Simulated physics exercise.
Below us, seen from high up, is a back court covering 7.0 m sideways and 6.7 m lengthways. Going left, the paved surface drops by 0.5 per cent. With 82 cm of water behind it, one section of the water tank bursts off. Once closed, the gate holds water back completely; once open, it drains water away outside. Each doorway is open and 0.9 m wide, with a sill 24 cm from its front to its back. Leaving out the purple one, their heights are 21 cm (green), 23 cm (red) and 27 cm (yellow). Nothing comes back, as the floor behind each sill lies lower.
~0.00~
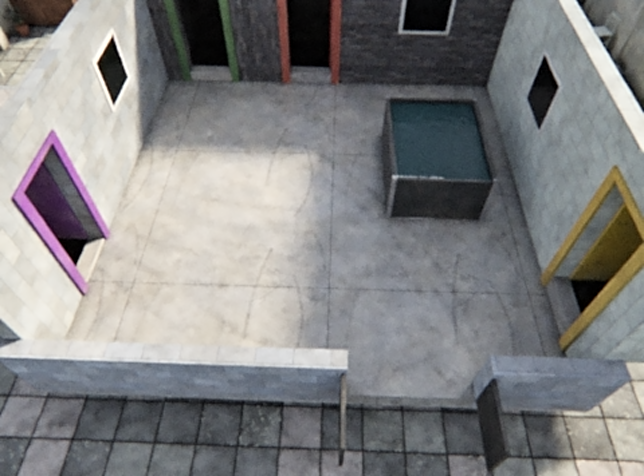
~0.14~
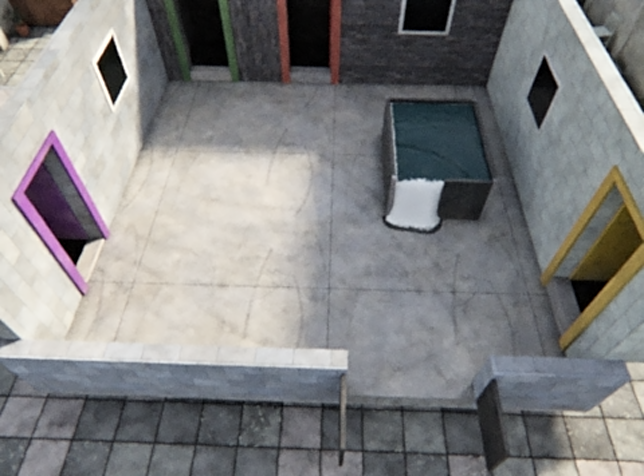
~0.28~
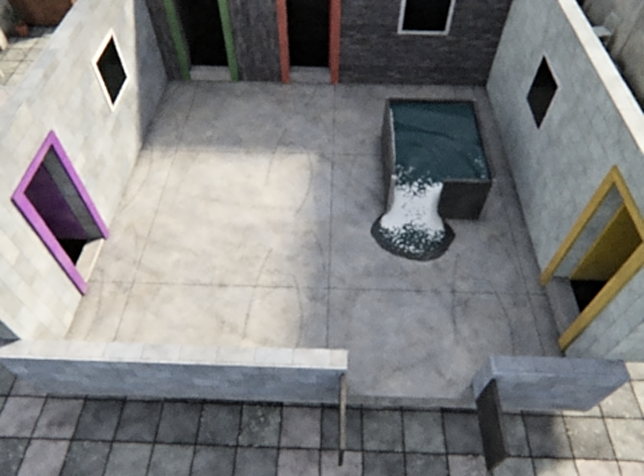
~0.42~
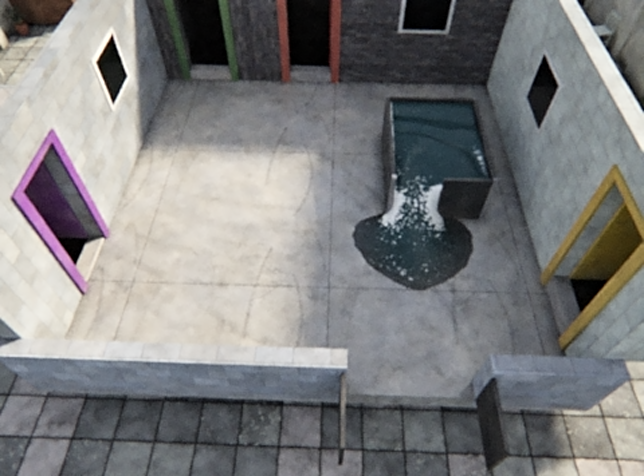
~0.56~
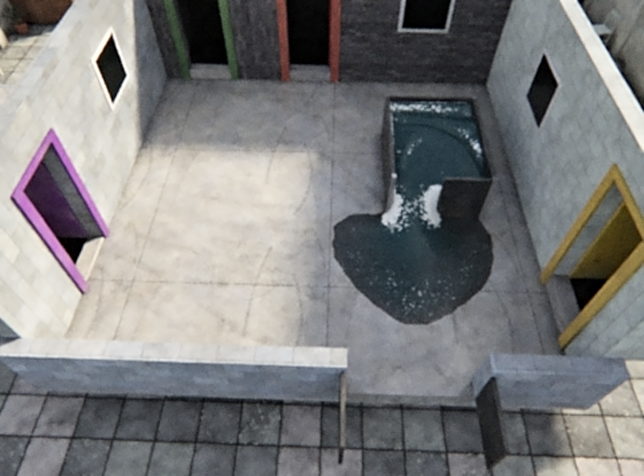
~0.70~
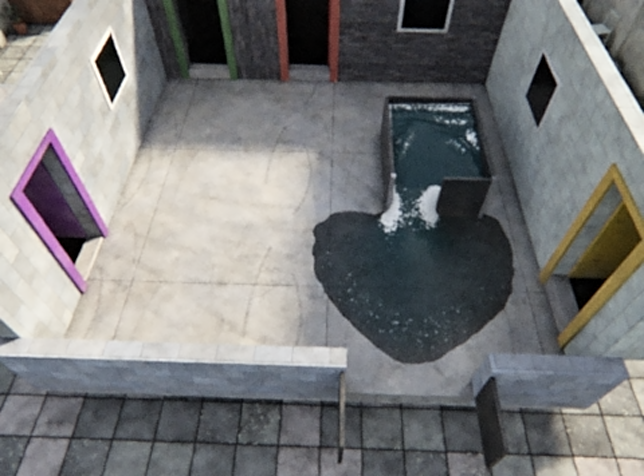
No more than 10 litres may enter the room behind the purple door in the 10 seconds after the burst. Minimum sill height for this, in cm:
5.5 cm, roughly.
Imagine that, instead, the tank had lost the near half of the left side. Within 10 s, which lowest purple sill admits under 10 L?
It should stand roughly 18 cm high.
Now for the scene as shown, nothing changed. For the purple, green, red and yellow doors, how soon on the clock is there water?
Purple at 3.2 s, green at 7.5 s, red at 9.5 s and yellow at 1.0 s.
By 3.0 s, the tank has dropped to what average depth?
On average, around 37 cm.
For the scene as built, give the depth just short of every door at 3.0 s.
Door by door in centimetres - purple 0, green 0, red 0, yellow 12.
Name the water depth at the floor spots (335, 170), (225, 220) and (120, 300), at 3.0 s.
Going through the spots in order gives 0, 0 and 4 centimetres.
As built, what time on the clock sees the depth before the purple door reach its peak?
Crest at t of about 4.0 s.
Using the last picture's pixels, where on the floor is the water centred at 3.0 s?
The balance point sits at roughly (396, 230).
After 1.4 s water covers 25 % of the floor, deepest (36 cm) near (410, 222); it has not reached the purple door.
After 3.0 s water covers 30 % of the floor, deepest (24 cm) near (54, 365); it has not reached the purple door.
After 10.0 s water covers 80 % of the floor, deepest (8 cm) near (410, 222); 5 cm at the purple door, 8 litres in over its 6 cm sill.
At the purple door as built, the water arrived by 3.2 s and peaked near 8 cm at 4.0 s.
With a sill of 5 cm, 16 litres would have come in within the 10 s; with 6.5 cm, 6 litres. So under 10 litres takes about 5.5 cm.
